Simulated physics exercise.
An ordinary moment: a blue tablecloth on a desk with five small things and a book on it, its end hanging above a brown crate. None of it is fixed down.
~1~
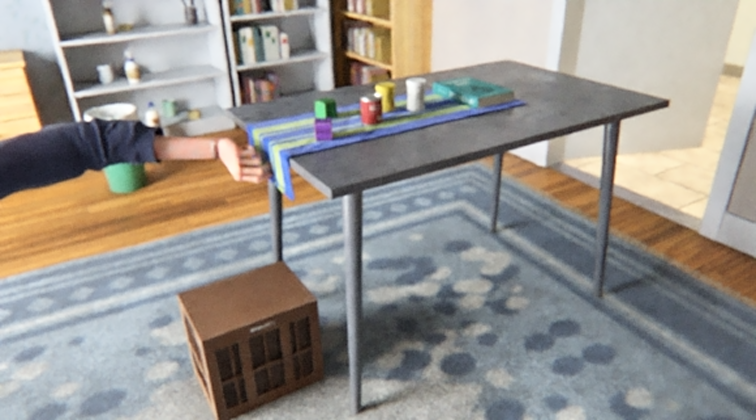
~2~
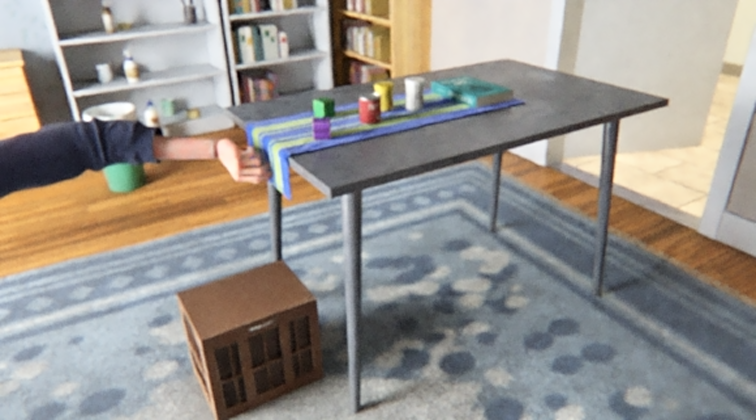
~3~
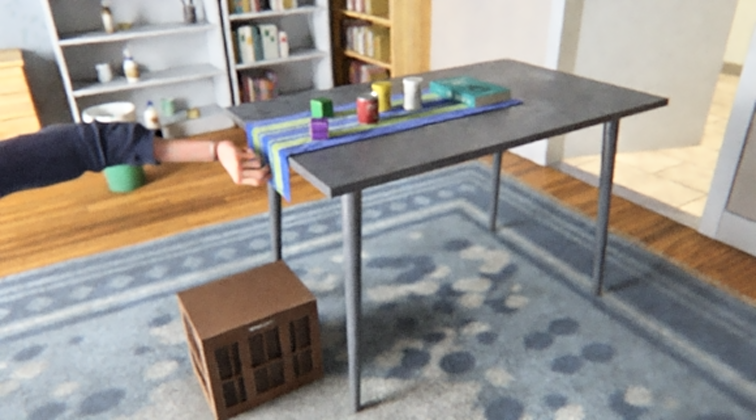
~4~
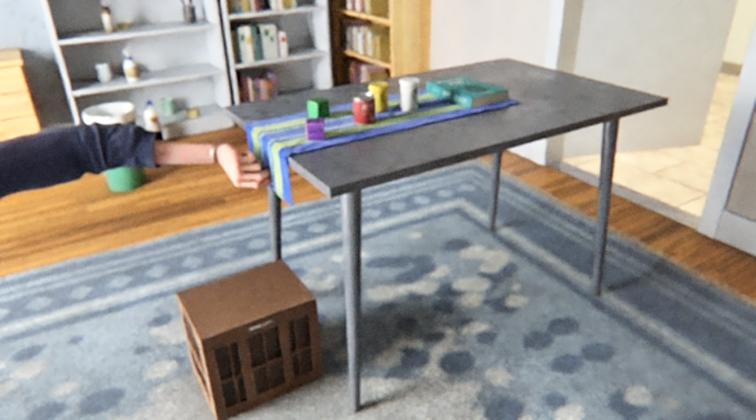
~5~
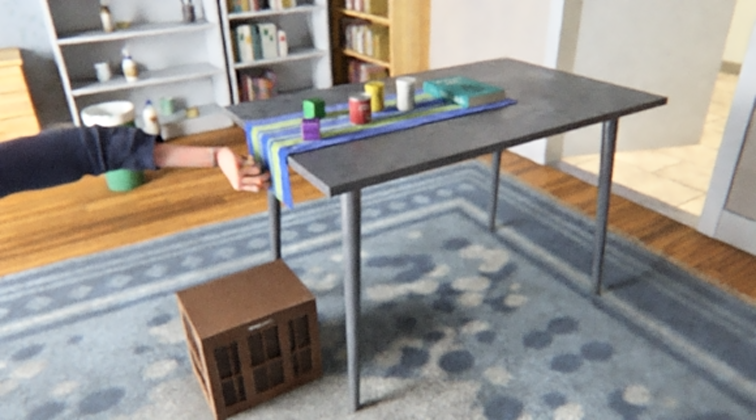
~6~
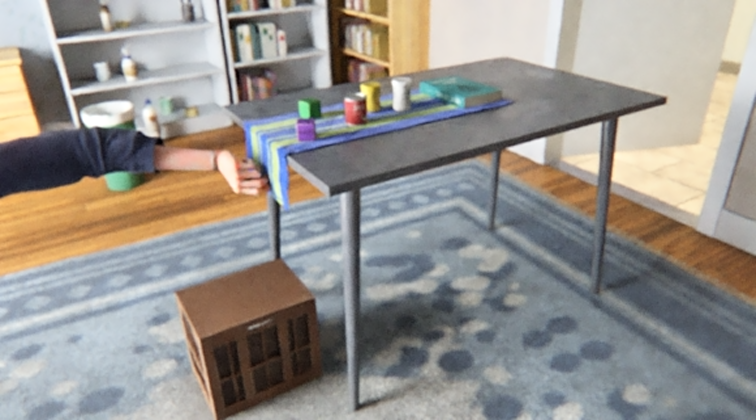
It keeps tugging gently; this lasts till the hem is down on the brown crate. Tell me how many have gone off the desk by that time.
By that time the count is three.
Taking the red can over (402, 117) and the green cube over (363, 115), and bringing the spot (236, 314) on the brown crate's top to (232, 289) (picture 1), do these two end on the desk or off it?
The red can stays put, the green cube stays put.
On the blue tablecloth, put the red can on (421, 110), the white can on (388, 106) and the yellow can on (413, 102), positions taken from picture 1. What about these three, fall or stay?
In the end the red can is still up there, the white can is still up there and the yellow can is still up there.
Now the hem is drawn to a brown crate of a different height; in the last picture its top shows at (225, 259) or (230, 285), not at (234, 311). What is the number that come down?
For the first height 1, for the second 2.
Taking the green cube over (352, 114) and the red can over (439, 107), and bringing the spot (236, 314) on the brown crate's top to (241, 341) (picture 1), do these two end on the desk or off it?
Green cube: Lost; red can: Safe.
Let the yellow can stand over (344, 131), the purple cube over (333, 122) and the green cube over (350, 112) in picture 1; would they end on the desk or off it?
Briefly: Yellow can drops; purple cube drops; green cube drops.
Early on, hem near (272, 226); all still up.
Midway, hem near (275, 263); purple cube and green cube gone.
Near the end, hem on the crate; purple cube, green cube and red can gone.
Finally, hem on the crate; purple cube, green cube and red can gone. The desk loses three.
